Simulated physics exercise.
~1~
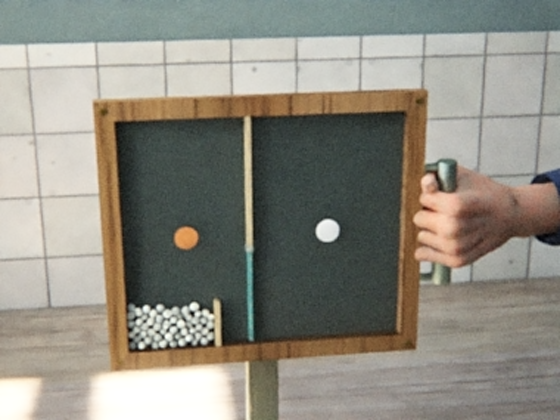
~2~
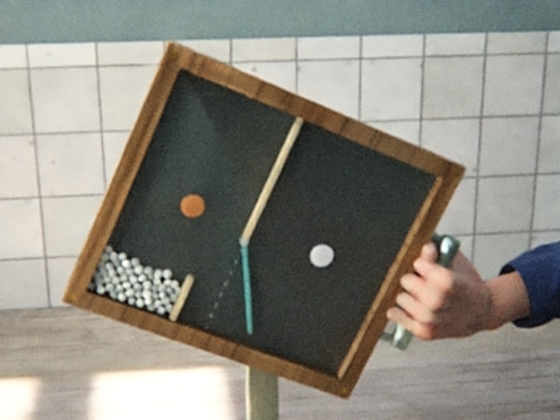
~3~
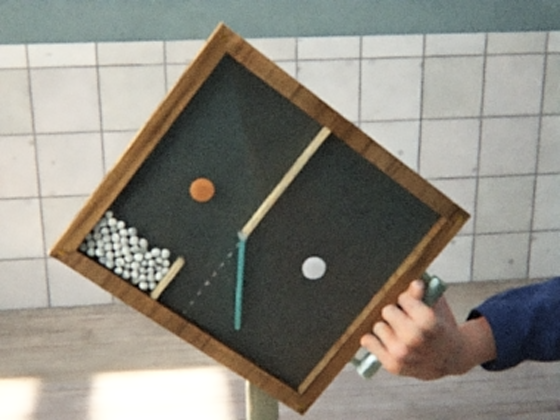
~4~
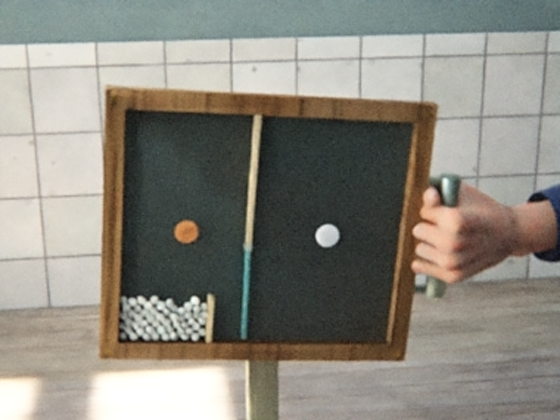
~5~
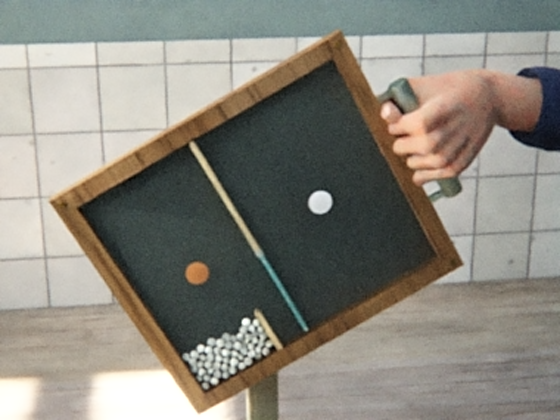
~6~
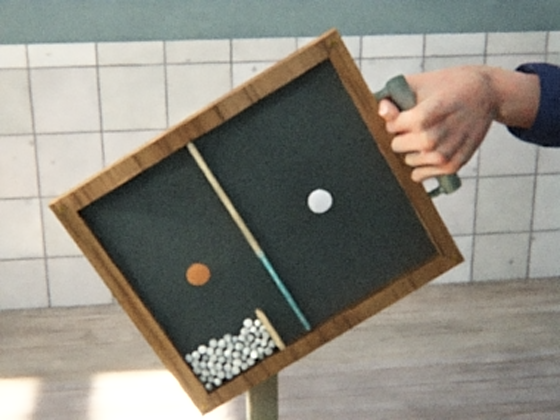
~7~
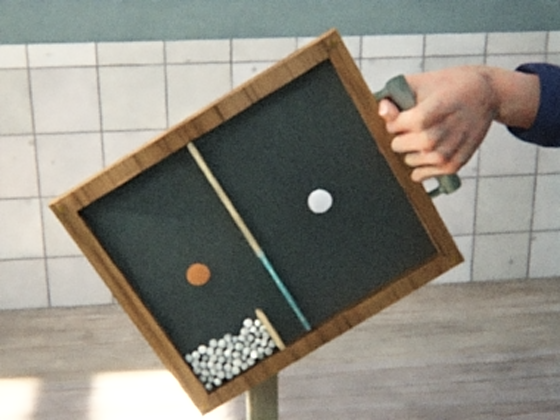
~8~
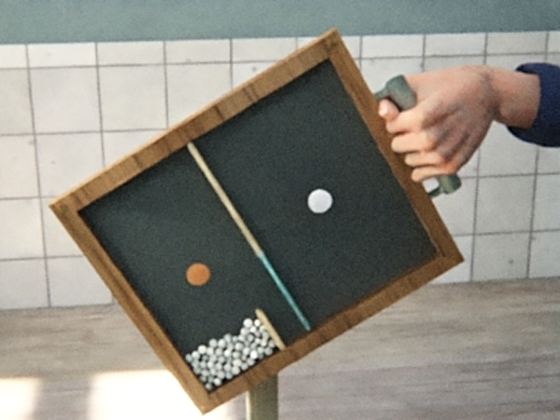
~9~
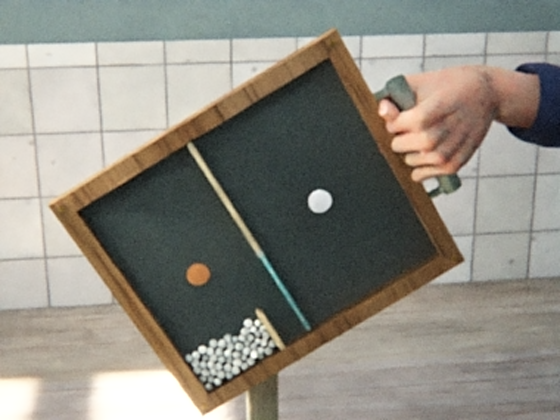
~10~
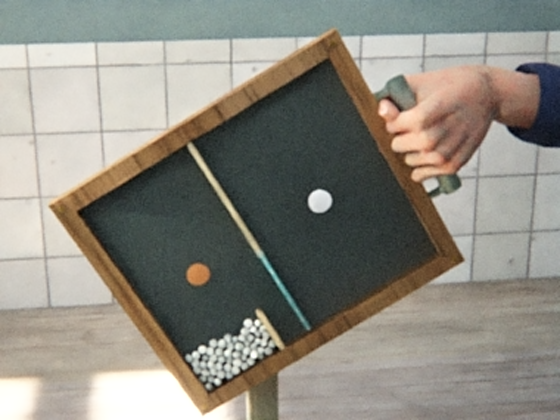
The clip shows a hand tilting a wooden-framed case of small white balls clockwise, swinging a turquoise flap open, then turning it back past level anticlockwise, the flap closing. It comes to rest tilted, with all the balls still gathered in the orange-dotted side's lower corner.
